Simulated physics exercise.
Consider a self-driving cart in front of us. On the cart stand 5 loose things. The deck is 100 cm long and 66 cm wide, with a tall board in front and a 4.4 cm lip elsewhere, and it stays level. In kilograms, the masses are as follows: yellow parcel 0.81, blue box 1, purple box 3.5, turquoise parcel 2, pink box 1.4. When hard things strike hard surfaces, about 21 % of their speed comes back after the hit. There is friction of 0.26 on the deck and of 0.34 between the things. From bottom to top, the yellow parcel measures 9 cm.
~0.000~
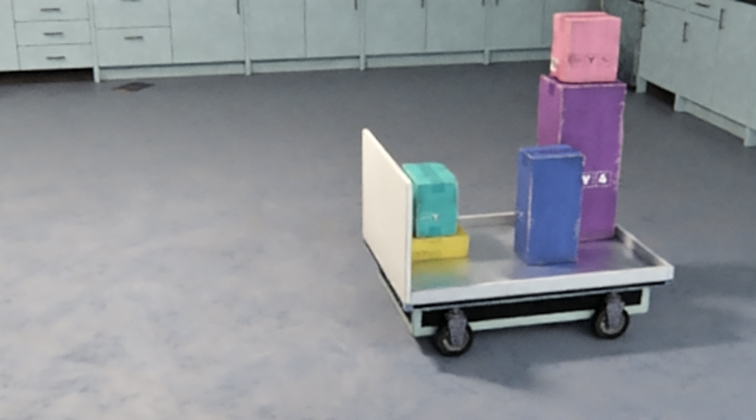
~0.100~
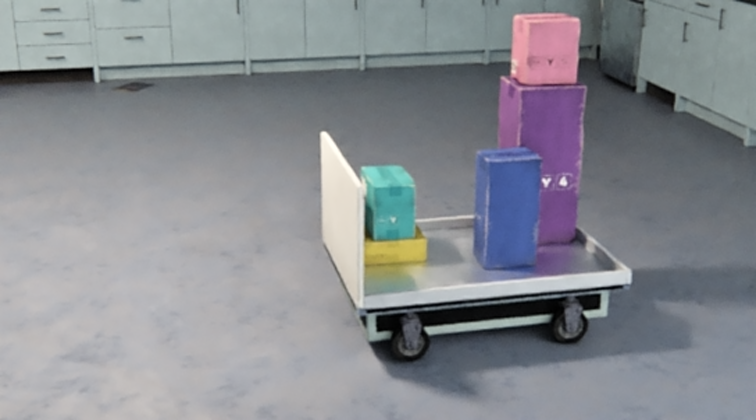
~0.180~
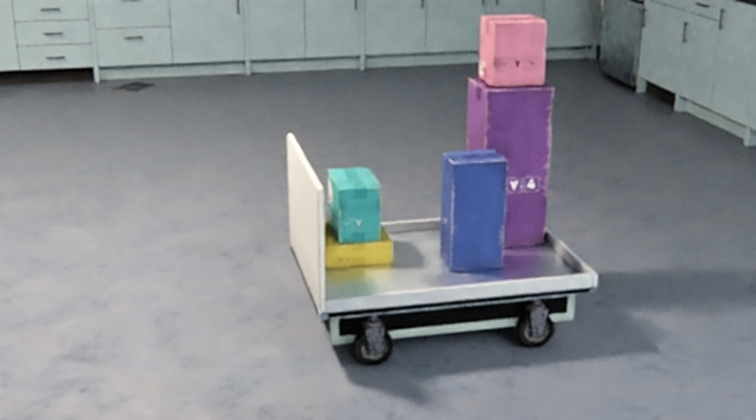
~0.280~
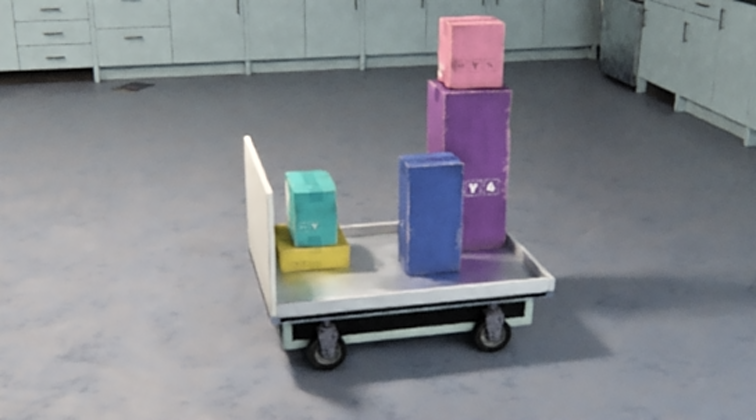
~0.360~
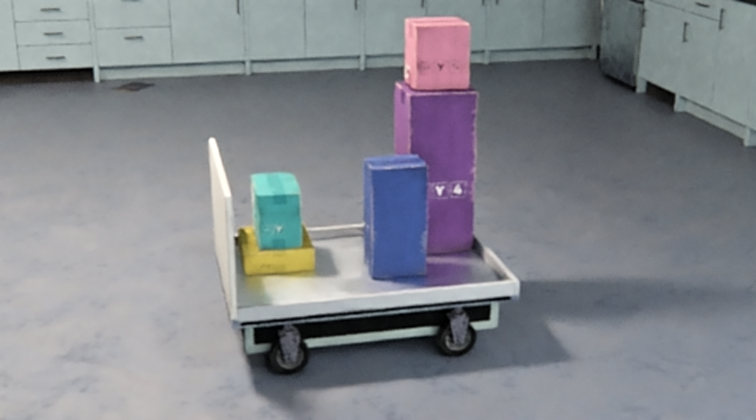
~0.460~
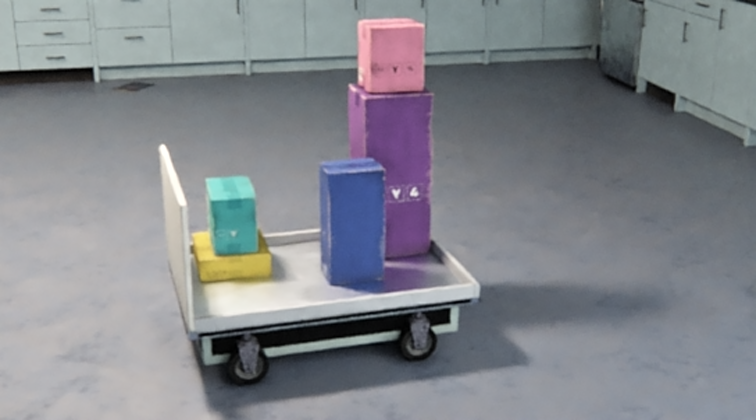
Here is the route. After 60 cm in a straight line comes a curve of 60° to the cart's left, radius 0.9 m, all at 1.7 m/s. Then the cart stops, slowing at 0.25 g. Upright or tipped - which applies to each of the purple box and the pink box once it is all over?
Purple box: Tipped. Pink box: Tipped.
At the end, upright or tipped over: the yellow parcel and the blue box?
Well, the yellow parcel holds steady, and the blue box tumbles down.
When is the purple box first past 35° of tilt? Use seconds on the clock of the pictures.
At about 1.1 s.
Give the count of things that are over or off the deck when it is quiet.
4.
Around 0.86 s, 146 cm covered, turned 45°; turquoise parcel now off the deck; pink box at 9° to upright near (167, 75); purple box at 9° to upright near (192, 201).
Around 1.26 s, 210 cm covered, turned 60°; purple box and pink box now off the deck; blue box at 27° to upright; yellow parcel shifted 8 cm.
Around 1.76 s, 243 cm covered, turned 60°; blue box at 19° to upright; yellow parcel shifted 10 cm.
Finally (2.9 s), off the deck and tipped over, purple box, turquoise parcel and pink box; on their side or leaning hard on the cart, blue box; the last one still in place (within 10 cm).
